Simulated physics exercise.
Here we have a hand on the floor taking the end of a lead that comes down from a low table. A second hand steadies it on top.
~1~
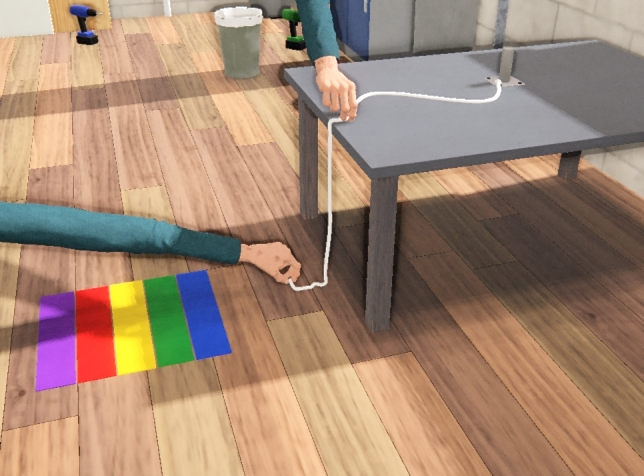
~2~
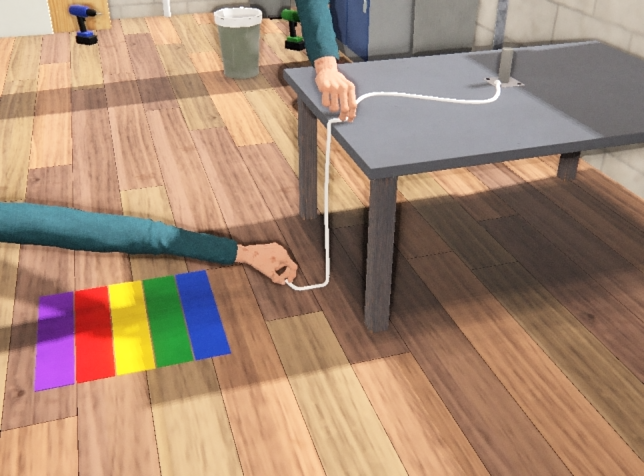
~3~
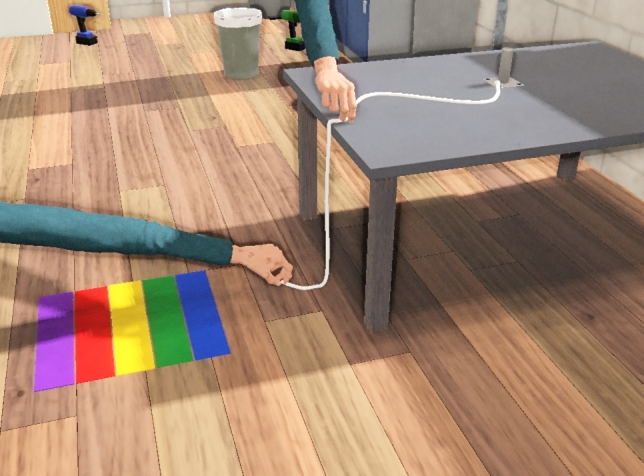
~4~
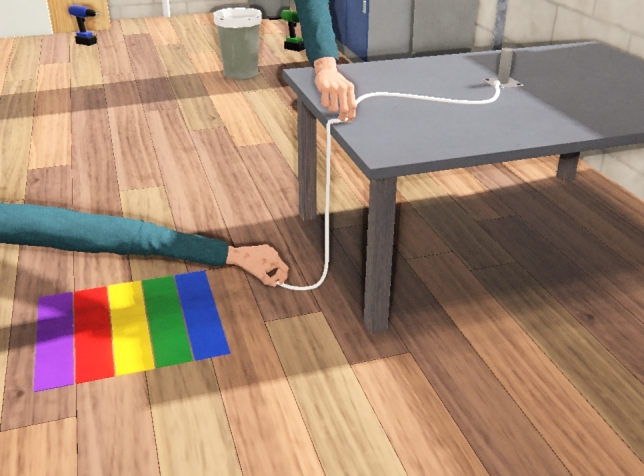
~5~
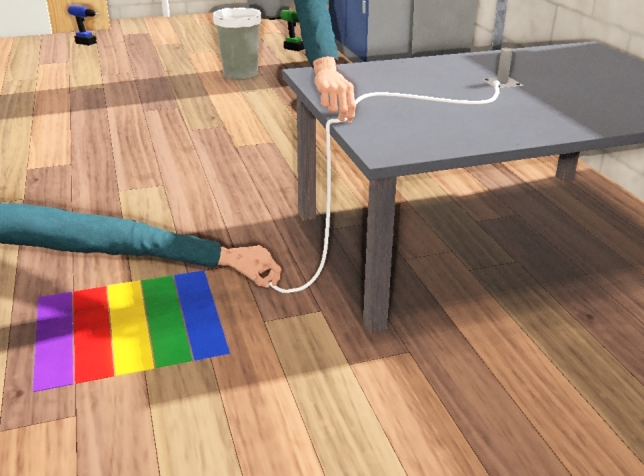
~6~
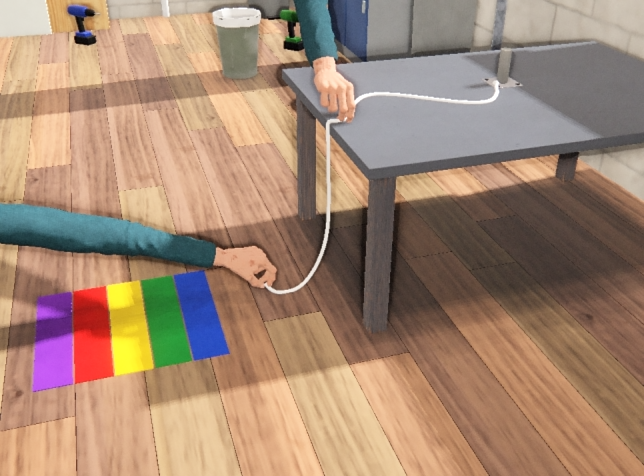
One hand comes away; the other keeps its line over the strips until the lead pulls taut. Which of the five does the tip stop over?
The end stops over the red strip.
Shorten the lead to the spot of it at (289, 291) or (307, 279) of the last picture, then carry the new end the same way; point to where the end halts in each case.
The places are (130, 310) and (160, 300).
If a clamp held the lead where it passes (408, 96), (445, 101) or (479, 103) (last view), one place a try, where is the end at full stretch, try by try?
In that order: (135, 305), (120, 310) and (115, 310).
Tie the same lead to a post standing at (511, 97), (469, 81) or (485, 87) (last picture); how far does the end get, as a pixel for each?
Near (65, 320), (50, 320) and (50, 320).
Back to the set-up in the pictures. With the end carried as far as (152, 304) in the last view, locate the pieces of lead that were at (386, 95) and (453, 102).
About (365, 110), and the other about (425, 100).
Soon after, end near (152, 304); over green.
After that, end near (108, 311); over yellow.
At the stop, end near (83, 315); over red. It gets as far as the red strip.
